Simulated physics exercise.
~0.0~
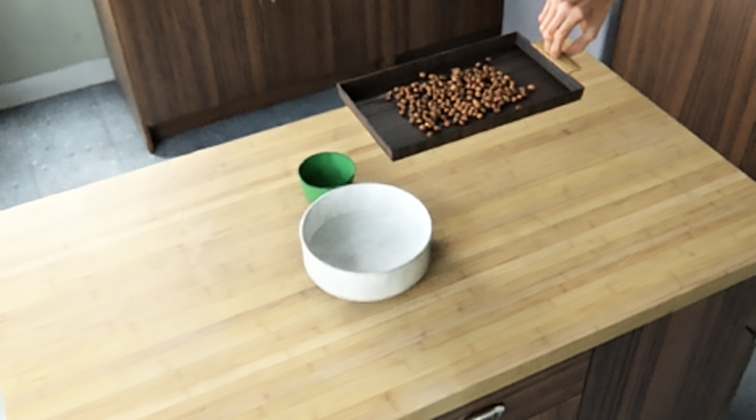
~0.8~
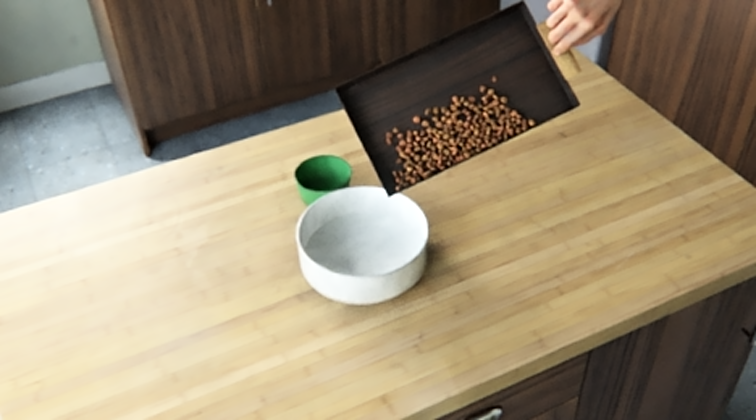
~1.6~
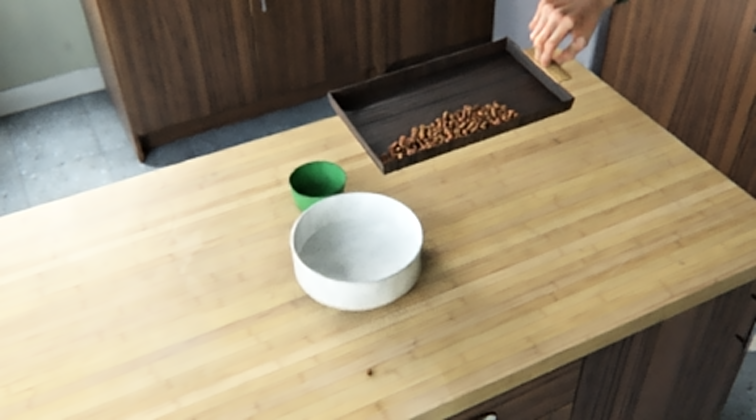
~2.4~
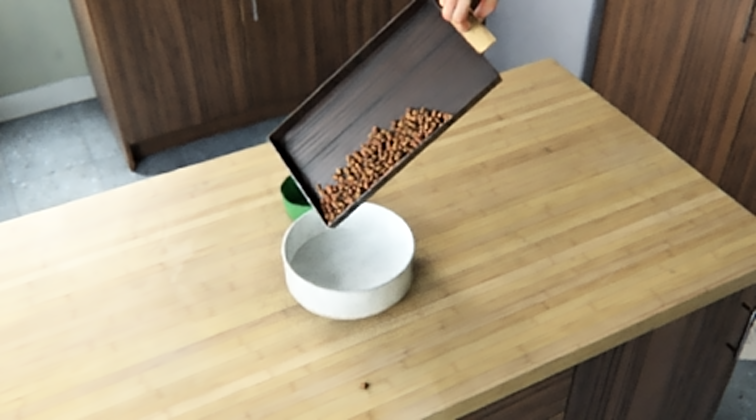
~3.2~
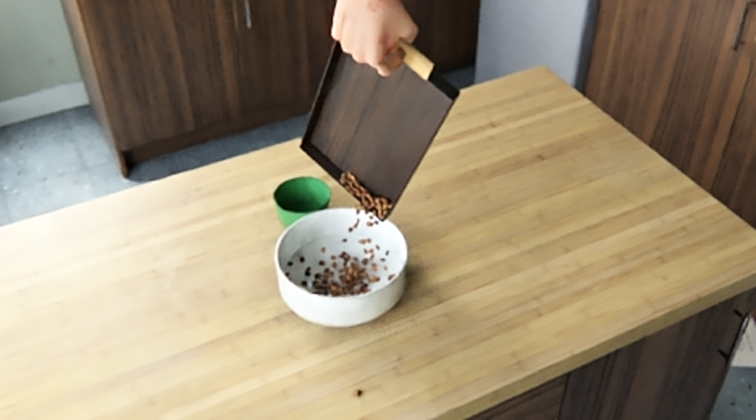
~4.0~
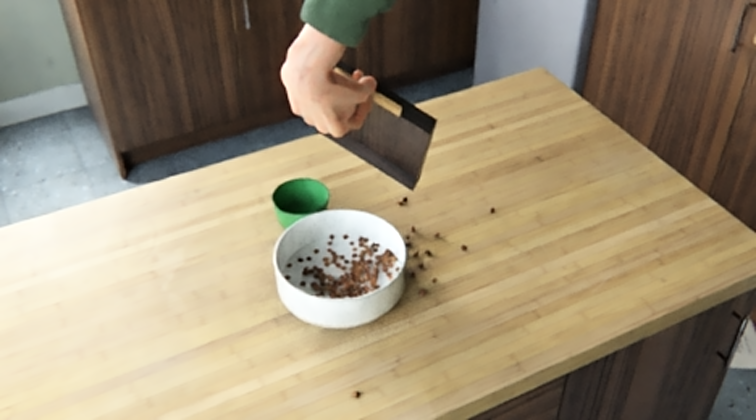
A hand holds a dark tray of small brown kibble by its light wooden handle above a pale wooden counter, seen from above in a kitchen with dark cabinets. A white pot stands below, with a small green dish just behind it. The hand tilts the tray and the kibble slides towards a low corner, then it levels the tray again. Moving left, it tips the tray more steeply over the pot, and the pieces pour in. Finally the tray is turned past upright and emptied, with most kibble in the pot, some scattered to its right, and the dish empty.
